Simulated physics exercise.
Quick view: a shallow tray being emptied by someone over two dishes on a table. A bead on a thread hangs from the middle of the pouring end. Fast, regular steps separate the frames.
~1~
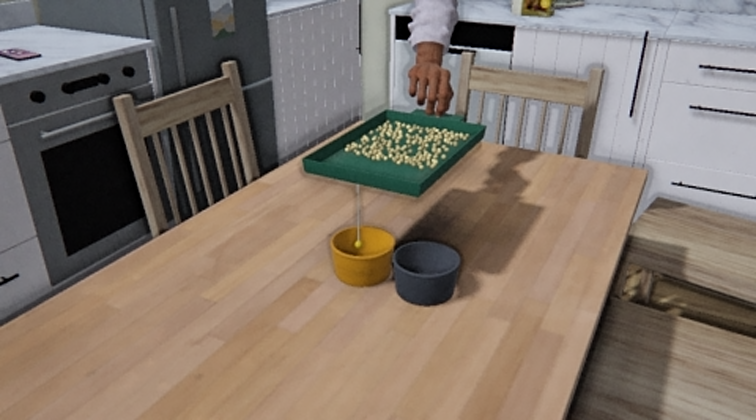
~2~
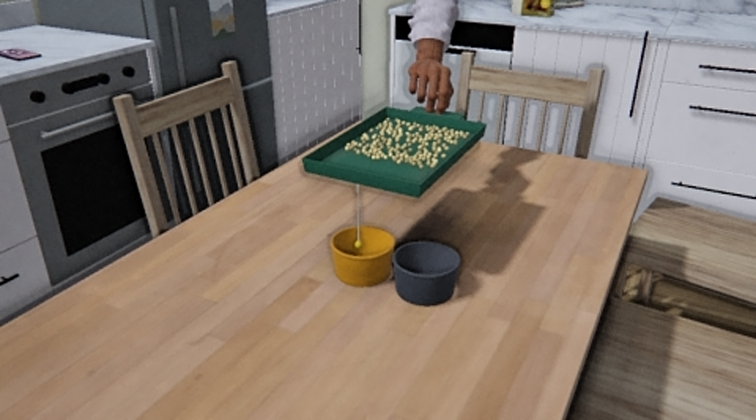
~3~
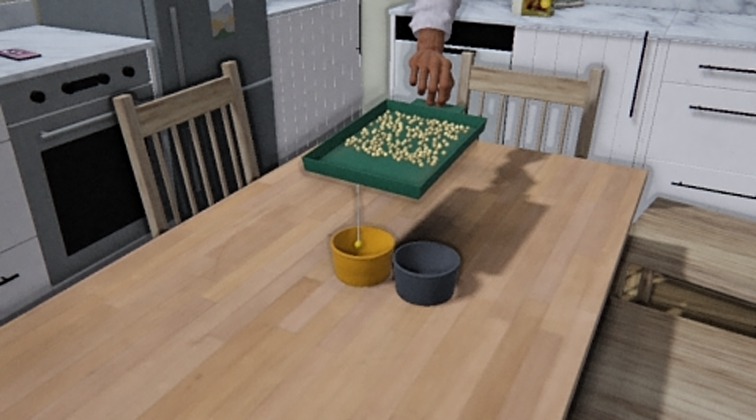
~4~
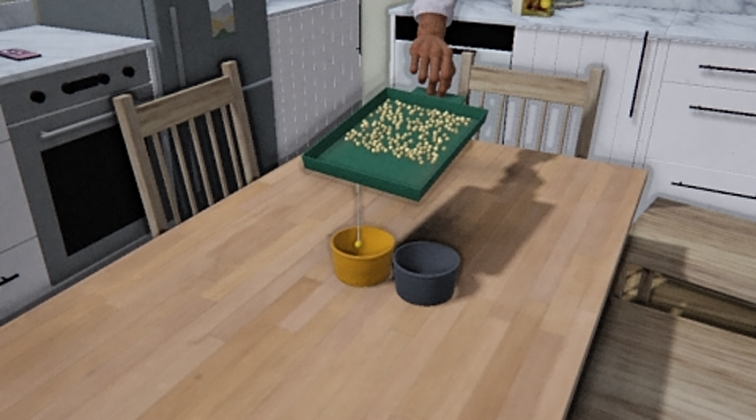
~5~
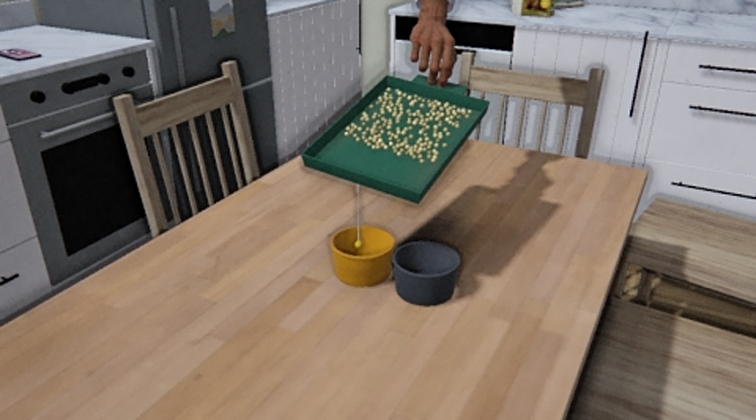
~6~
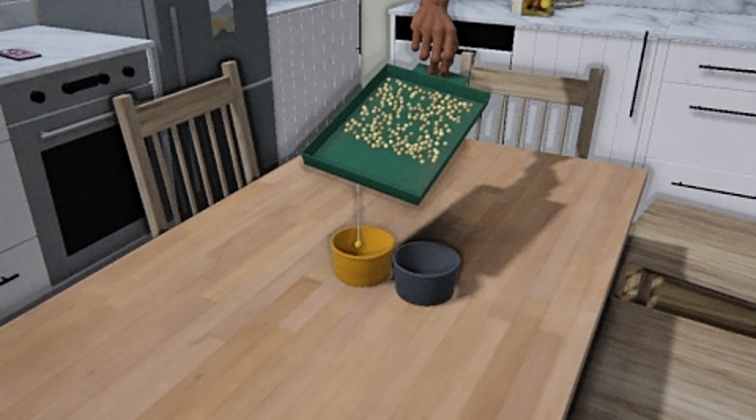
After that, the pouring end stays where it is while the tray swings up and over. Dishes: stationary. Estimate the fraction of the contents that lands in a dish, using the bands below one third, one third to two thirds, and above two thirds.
The fraction that lands in a dish is one third to two thirds.
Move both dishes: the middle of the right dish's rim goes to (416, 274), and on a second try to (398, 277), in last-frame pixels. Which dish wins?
First try, the dish at right; second try, the dish at right.
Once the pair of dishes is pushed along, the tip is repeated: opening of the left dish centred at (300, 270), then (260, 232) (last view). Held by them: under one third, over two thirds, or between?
At the first spot I'd expect below one third, and at the second spot under a third.
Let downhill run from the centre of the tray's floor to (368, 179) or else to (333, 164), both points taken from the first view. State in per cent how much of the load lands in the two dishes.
You'd get 0 per cent the first time and 10 per cent the second time.
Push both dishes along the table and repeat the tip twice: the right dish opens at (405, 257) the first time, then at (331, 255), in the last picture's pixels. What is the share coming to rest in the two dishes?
Roughly 60% the first time and 0% the second time.
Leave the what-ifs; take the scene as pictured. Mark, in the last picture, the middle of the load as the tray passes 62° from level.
Its middle sits at about pixel (410, 202).
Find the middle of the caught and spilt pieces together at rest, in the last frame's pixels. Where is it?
Near (427, 293).
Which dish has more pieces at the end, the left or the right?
The larger amount ends in the right side.
Soon, tray tipped steeply; most on the tray; a small part outside both; about a quarter in the air.
A while on, tray tipped past a quarter turn; about a third on the tray; about a quarter in the right dish; about a third outside both; a small part in the air.
Towards the end, tray tipped past a quarter turn; about half in the right dish; about half outside both.
Finally, tray tipped past a quarter turn; about half in the right dish; none in the left dish; about half outside both.
